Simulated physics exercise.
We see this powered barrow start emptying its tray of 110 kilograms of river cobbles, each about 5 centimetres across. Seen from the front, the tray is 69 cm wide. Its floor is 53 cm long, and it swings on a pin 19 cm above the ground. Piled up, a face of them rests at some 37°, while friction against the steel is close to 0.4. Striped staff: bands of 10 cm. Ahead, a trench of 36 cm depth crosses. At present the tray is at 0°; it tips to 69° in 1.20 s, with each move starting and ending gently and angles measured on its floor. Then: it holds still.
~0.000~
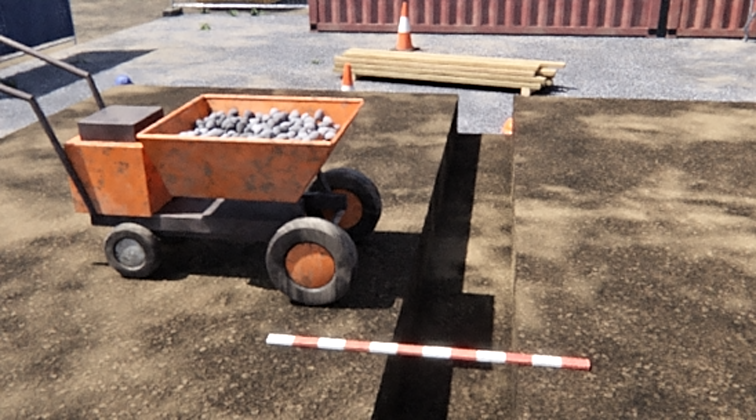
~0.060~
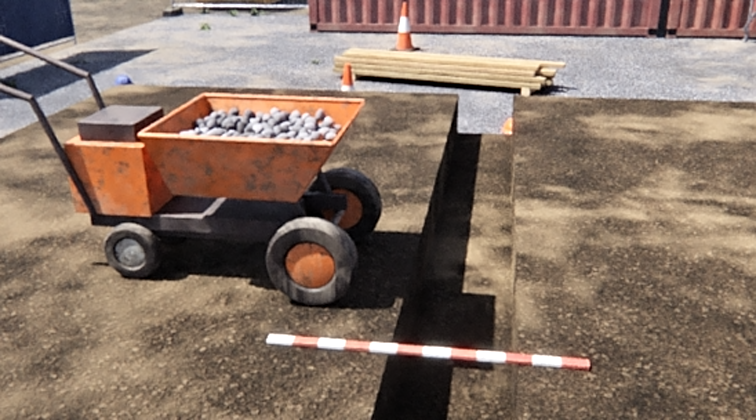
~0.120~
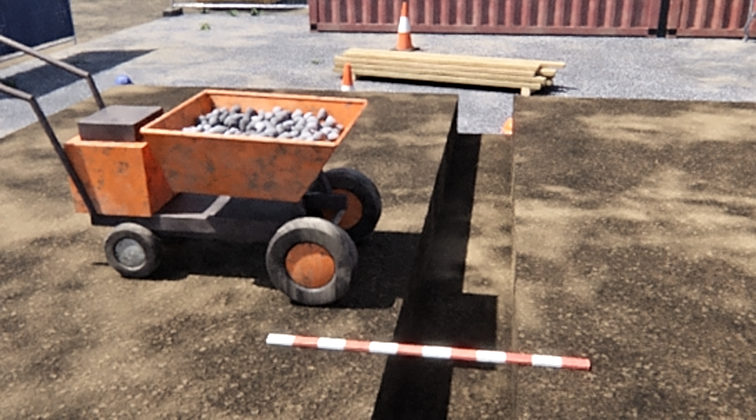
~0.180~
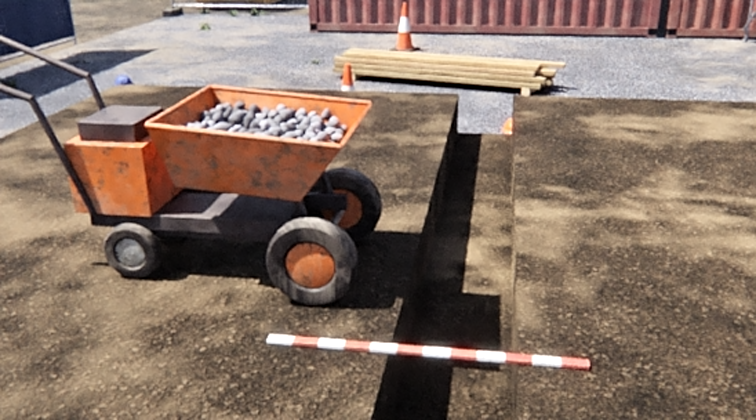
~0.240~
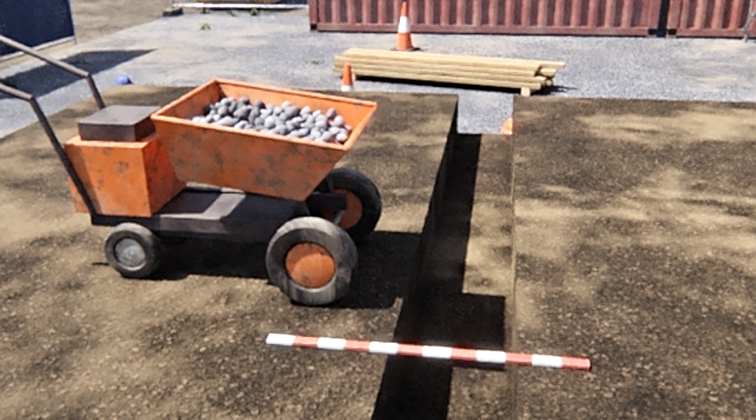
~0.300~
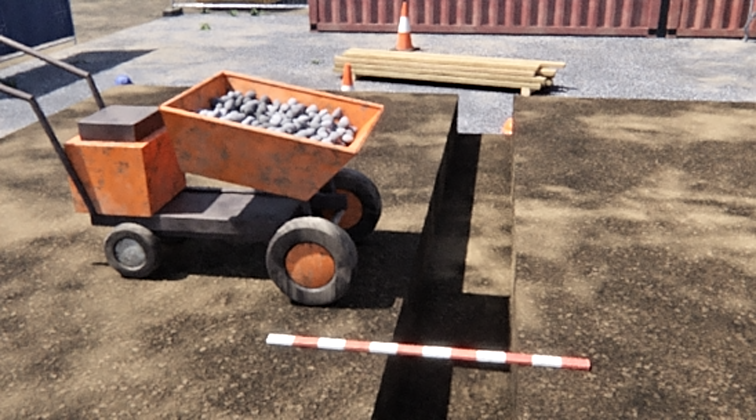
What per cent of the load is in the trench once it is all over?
88 %.
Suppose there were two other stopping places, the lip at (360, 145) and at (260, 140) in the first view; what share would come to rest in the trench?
First place roughly 65%, second roughly 95%.
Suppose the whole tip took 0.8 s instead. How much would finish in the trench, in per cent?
In that case some 75 per cent.
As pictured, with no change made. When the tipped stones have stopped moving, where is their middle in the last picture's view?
I'd point somewhere around (479, 337).
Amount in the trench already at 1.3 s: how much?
Roughly 25% by that time.
After 0.9 s the floor is at 58°; 100 % in the tray; the foremost stones are at (424, 192).
After 1.3 s the floor is at 69°; 71 % in the tray, 27 % in the trench, 2 % past the trench; the foremost stones are at (529, 266).
After 1.6 s the floor is at 69°; 36 % in the tray, 52 % in the trench, 12 % past the trench; the foremost stones are at (628, 289).
After 3.6 s the floor is at 69°; 0 % in the tray, 88 % in the trench, 12 % past the trench; the foremost stones are at (703, 298).
